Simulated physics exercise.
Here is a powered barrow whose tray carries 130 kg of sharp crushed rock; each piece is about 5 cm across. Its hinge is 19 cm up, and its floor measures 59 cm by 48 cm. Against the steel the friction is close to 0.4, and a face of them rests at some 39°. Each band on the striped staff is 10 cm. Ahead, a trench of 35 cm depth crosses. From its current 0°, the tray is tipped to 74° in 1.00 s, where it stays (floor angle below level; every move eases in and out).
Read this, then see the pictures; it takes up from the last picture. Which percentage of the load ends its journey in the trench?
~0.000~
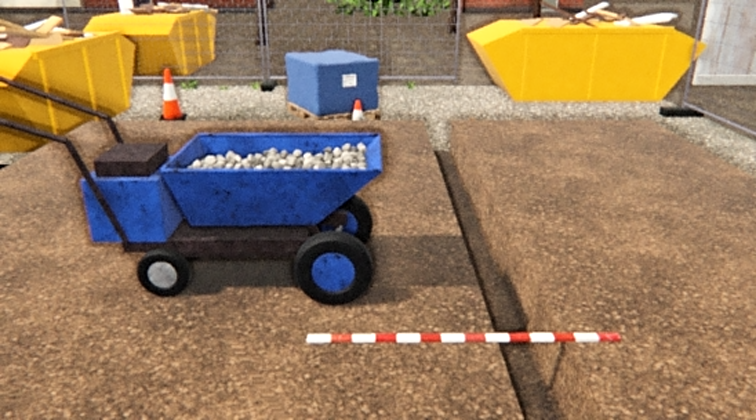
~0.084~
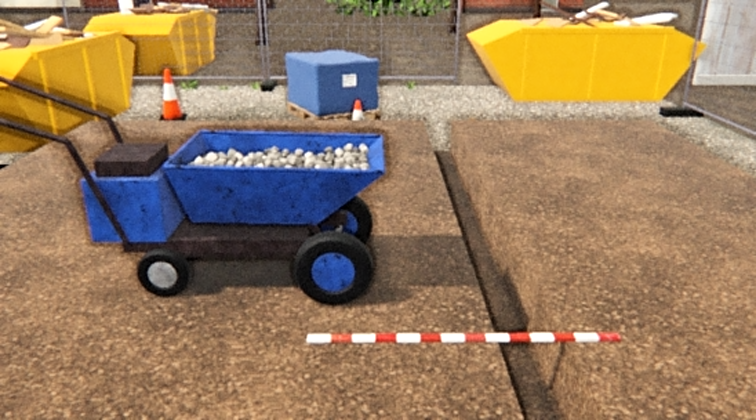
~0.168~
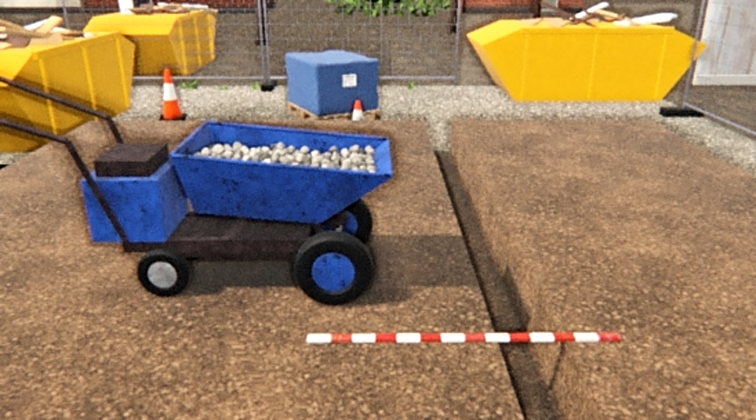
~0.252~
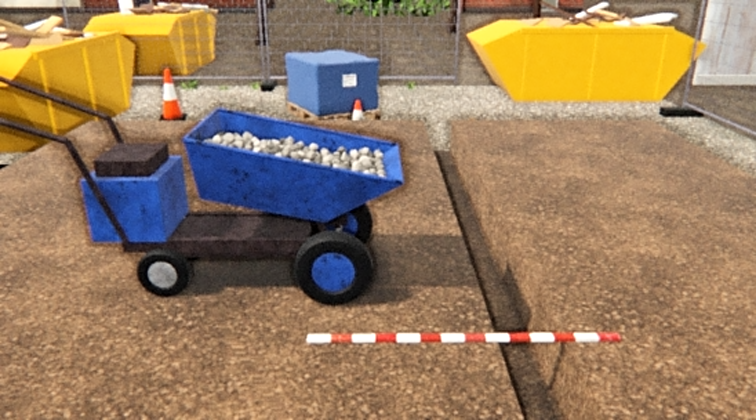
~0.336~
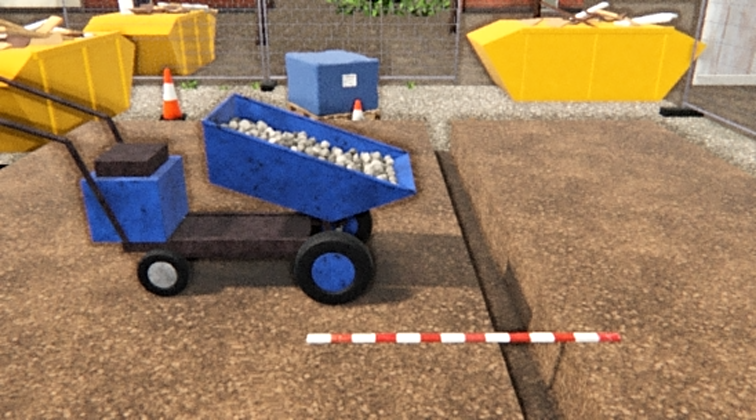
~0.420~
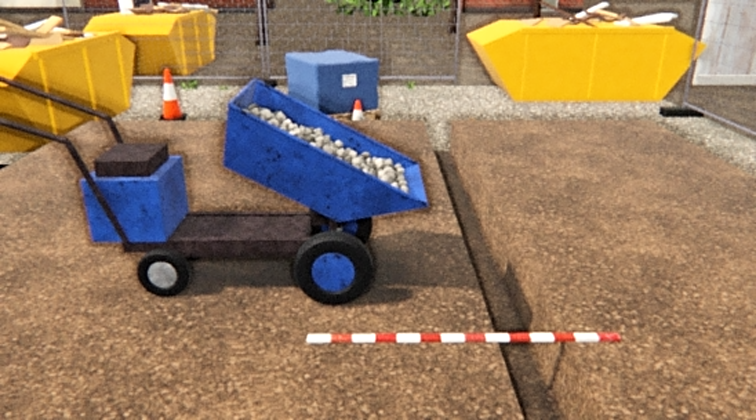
Roughly 69 per cent.
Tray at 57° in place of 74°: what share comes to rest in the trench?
Trench share: Approx. 45%.
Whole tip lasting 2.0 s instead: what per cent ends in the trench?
Then some 60 per cent would.
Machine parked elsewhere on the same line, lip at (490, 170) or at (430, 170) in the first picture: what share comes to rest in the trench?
0 and 85 %.
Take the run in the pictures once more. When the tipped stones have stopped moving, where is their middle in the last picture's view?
Roughly at pixel (499, 314).
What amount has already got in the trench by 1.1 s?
Some 15 per cent of the load by that point.
After 0.8 s the floor is at 62°; 100 % in the tray; the foremost stones are at (438, 235).
After 1.1 s the floor is at 74°; 66 % in the tray, 17 % short of the trench, 17 % in the trench; the foremost stones are at (517, 285).
After 1.5 s the floor is at 74°; 22 % in the tray, 18 % short of the trench, 59 % in the trench, 1 % past the trench; the foremost stones are at (573, 269).
After 3.4 s the floor is at 74°; 12 % in the tray, 18 % short of the trench, 69 % in the trench, 1 % past the trench; the foremost stones are at (599, 269).
